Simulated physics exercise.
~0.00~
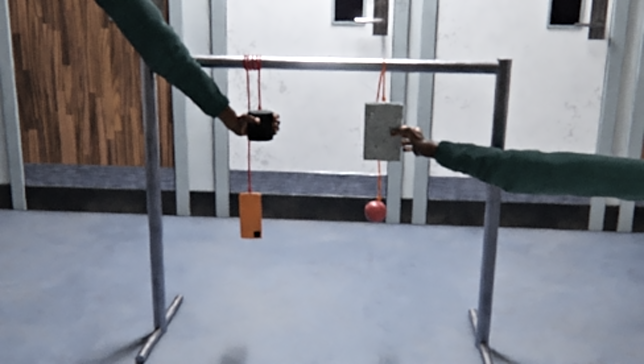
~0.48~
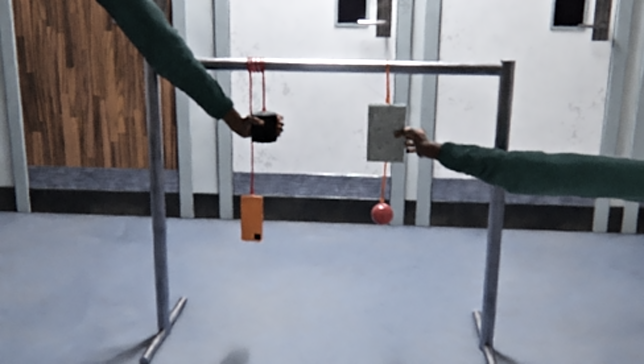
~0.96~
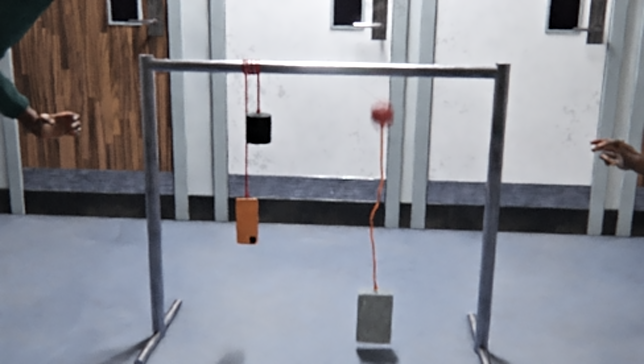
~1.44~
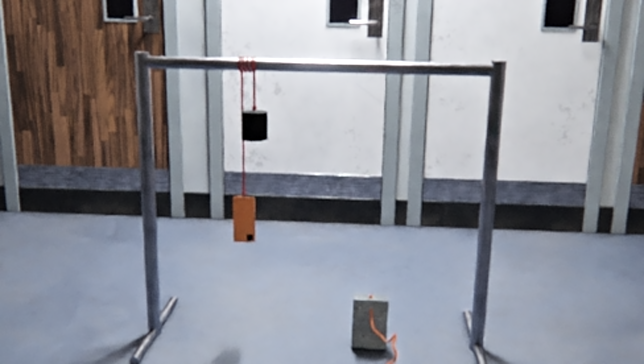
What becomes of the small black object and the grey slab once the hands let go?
The small black object stays hanging at the same height, while the grey slab runs down to the floor.
Two arms in dark green sleeves reach in from either side of a grey metal rail in a room with a pale floor, seen from the front by a slightly swaying camera. On the left, a red cord holds a small black object above an orange phone, while on the right another holds a grey slab above a red ball. The hands let go and draw back. The slab drops as the ball is pulled up to the rail. Finally the slab rests on the floor with loose cord by it, the ball is out of sight, and the left pair still hangs.
